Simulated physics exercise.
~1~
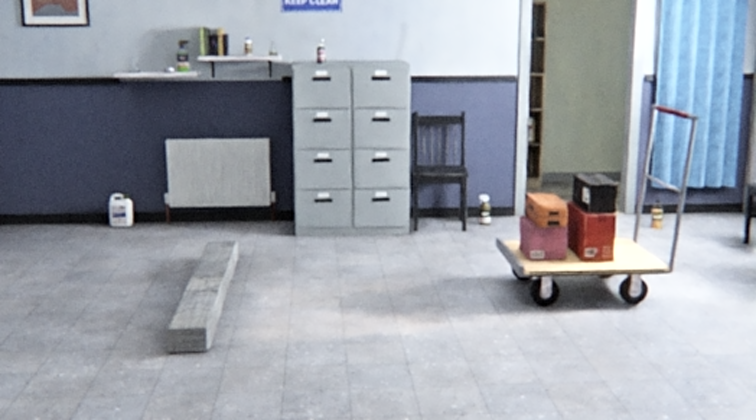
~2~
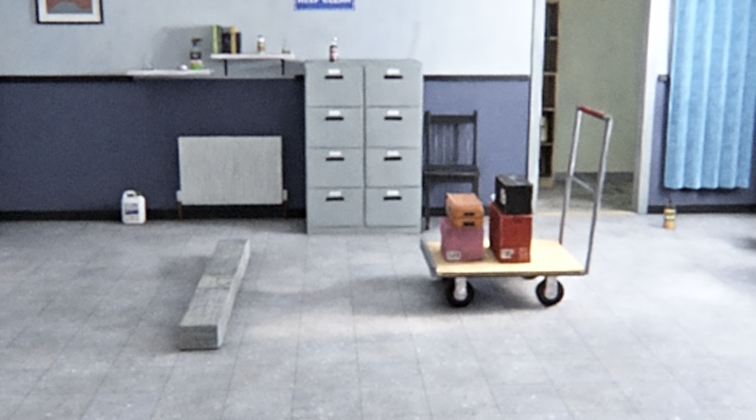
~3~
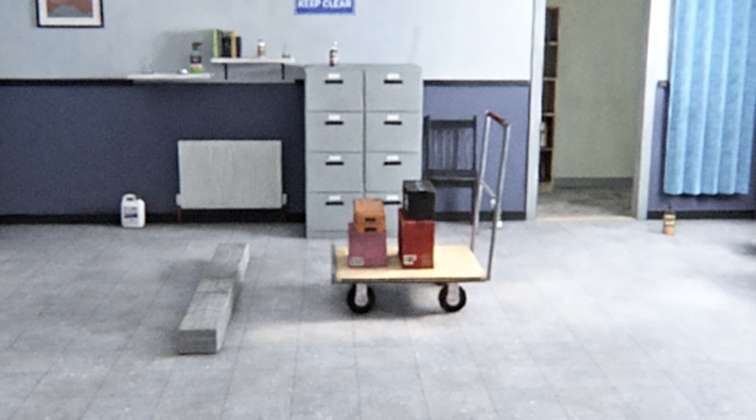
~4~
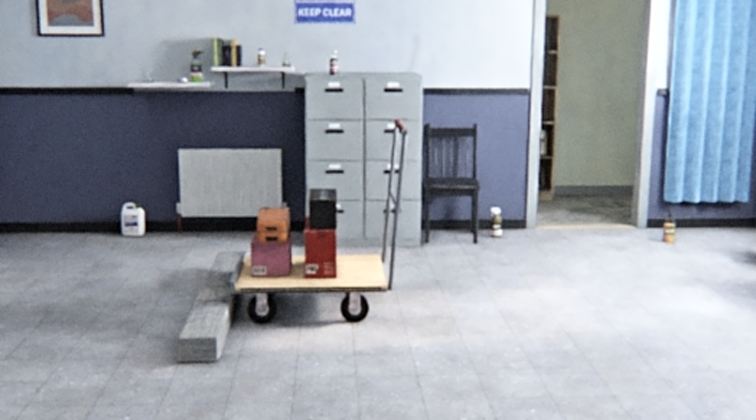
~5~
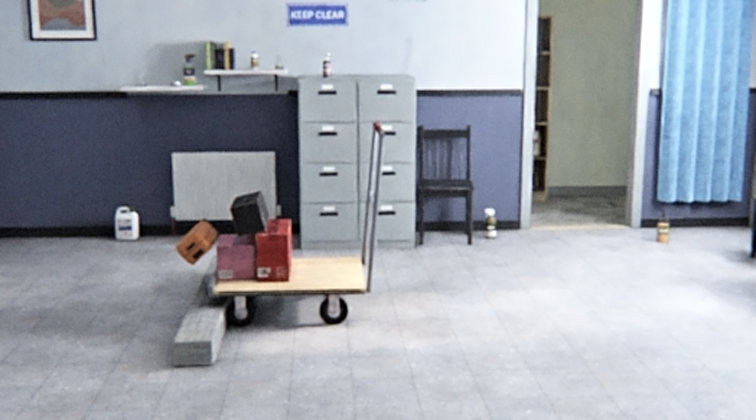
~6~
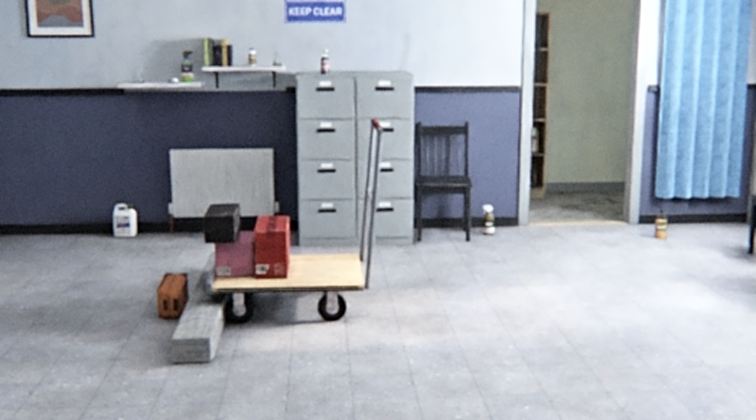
A flat trolley carrying four box-like items rolls left across a tiled floor, passing a doorway, a chair and grey filing cabinets. An orange case sits on a pink parcel, and a black carton sits beside it on a red parcel. The trolley reaches a low grey kerb and stops against it. The orange case tips forward off the front while the black carton slides left and tilts. The orange case ends up on the floor beyond the kerb, and the black carton comes to rest on its side atop the pink parcel, with the red parcel still upright aboard.
